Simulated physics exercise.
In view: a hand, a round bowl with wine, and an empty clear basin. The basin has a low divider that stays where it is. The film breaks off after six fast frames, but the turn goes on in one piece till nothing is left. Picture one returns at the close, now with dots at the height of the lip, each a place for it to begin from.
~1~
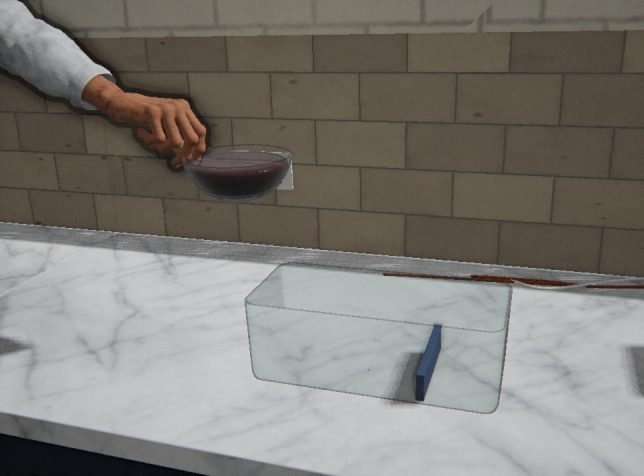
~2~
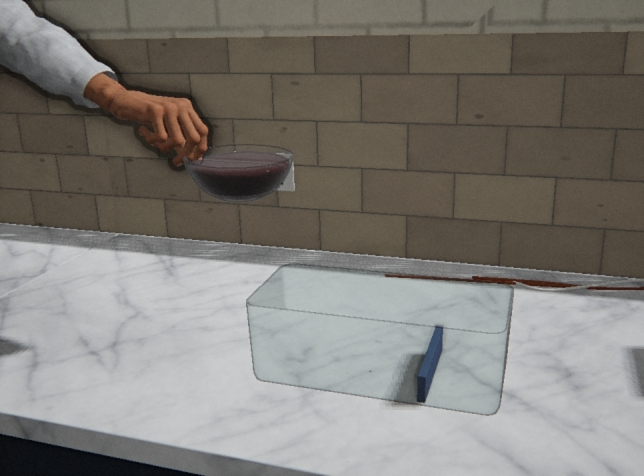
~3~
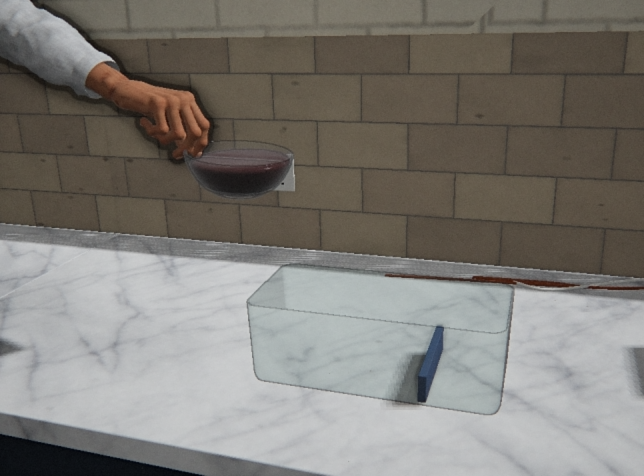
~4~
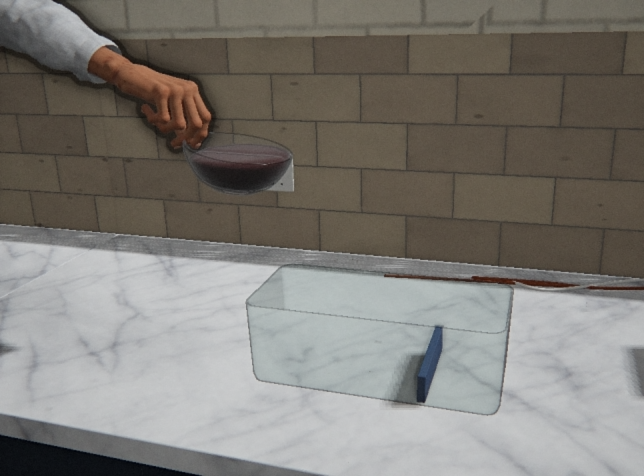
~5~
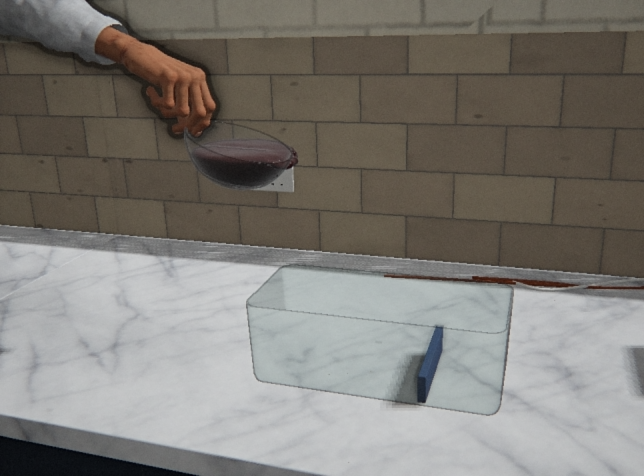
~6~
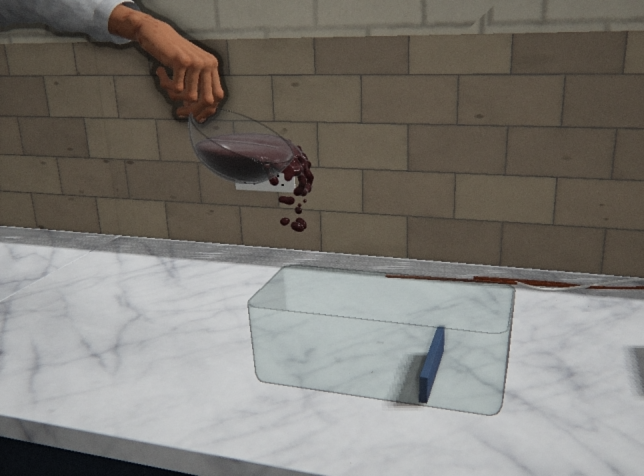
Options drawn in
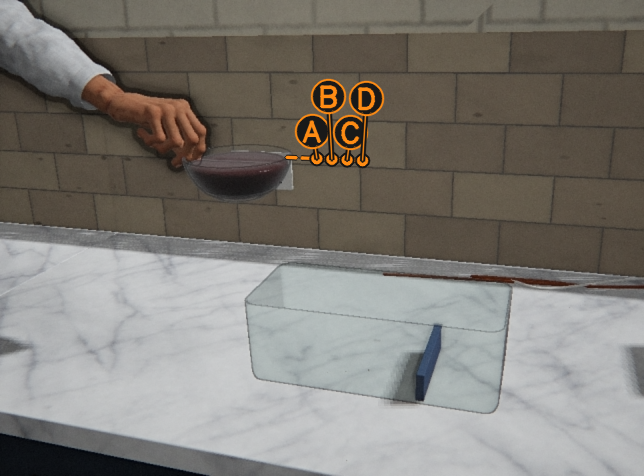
We see a hand holding a round clear bowl of wine above and to the left of an empty clear basin on a marble counter; the hand gradually tips the bowl rightward, and dark red wine spills over its lip in drops.
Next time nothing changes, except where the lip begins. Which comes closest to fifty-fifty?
Spot C does it best.
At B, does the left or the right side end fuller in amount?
The left side.
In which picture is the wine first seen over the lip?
Picture 5.
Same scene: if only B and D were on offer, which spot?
D.
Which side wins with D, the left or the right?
More ends on the right.
In orange, A at (316, 158); B at (331, 159); C at (347, 160); D at (362, 160).
For spot A, about 91 % ends left of the wall and 7 % right of it.
For spot B, about 84 % ends left of the wall and 15 % right of it.
For spot C, about 48 % ends left of the wall and 50 % right of it.
For spot D, about 24 % ends left of the wall and 74 % right of it.
